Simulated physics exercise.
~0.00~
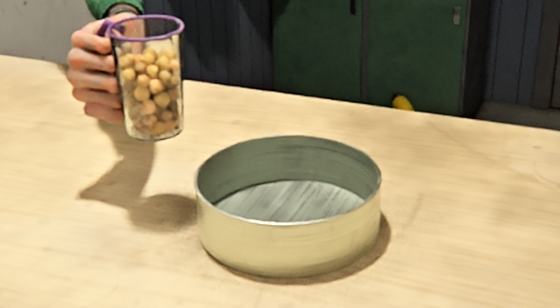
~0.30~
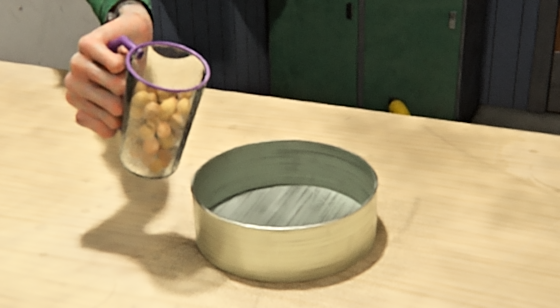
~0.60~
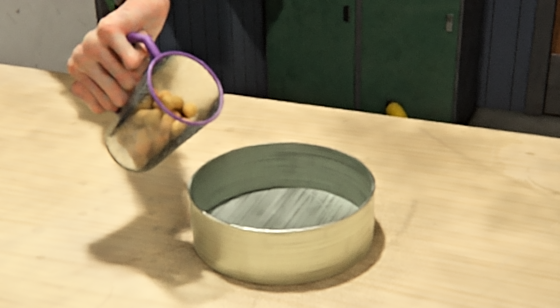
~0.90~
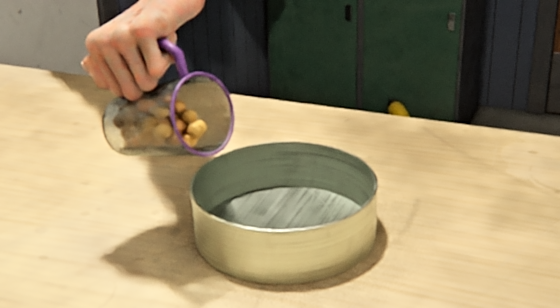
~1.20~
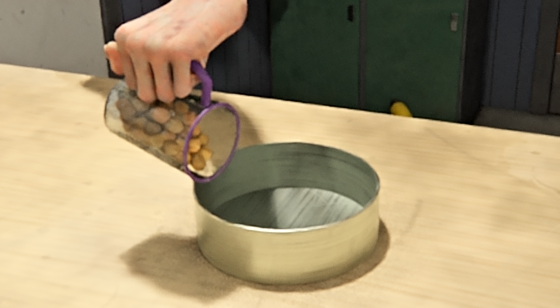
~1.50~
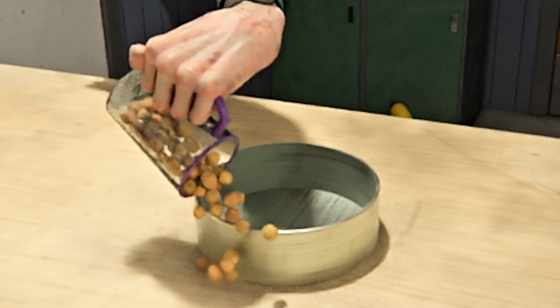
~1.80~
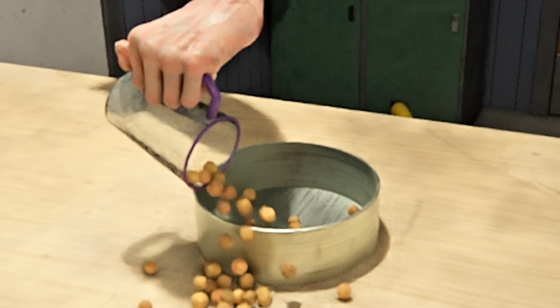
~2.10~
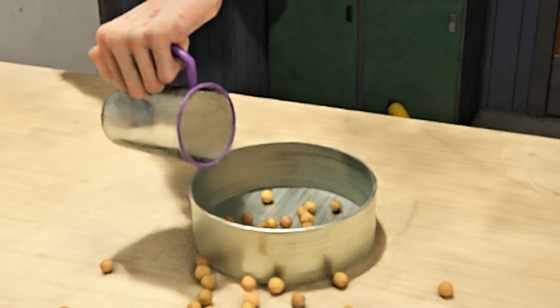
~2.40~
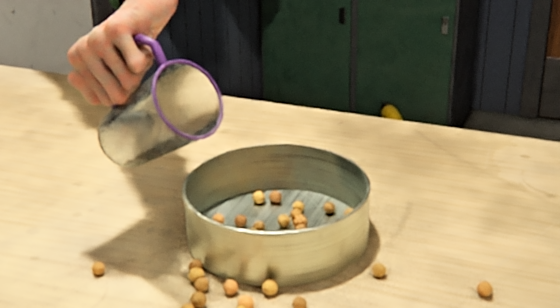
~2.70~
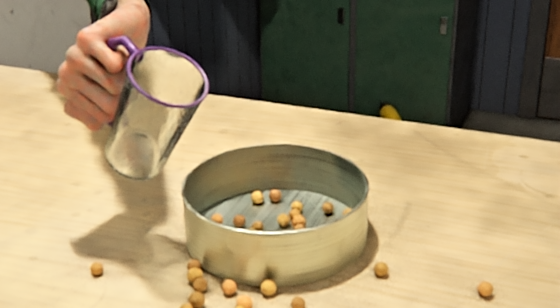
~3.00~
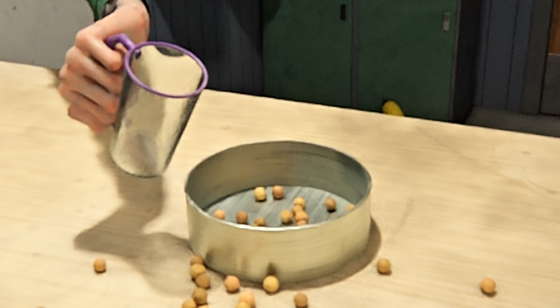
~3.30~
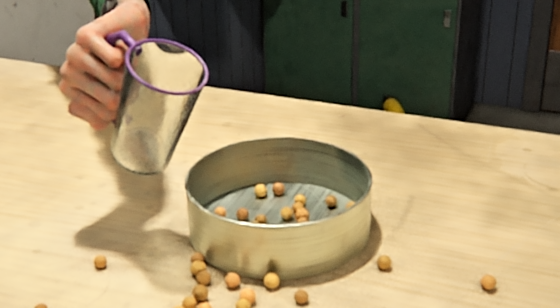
The clip opens with a hand holding a clear cup with a purple rim and handle, filled with small tan beads, to the left of a shallow round metal pot on a pale wooden table. The hand tips the cup toward the pot until it lies on its side, and the beads slide to its mouth. Tilted further, the cup spills them over the pot's near left edge, some dropping inside and others tumbling onto the table. The hand then turns the emptied cup partway back up. It ends held still, slightly tilted, with beads resting in the pot and scattered around it.
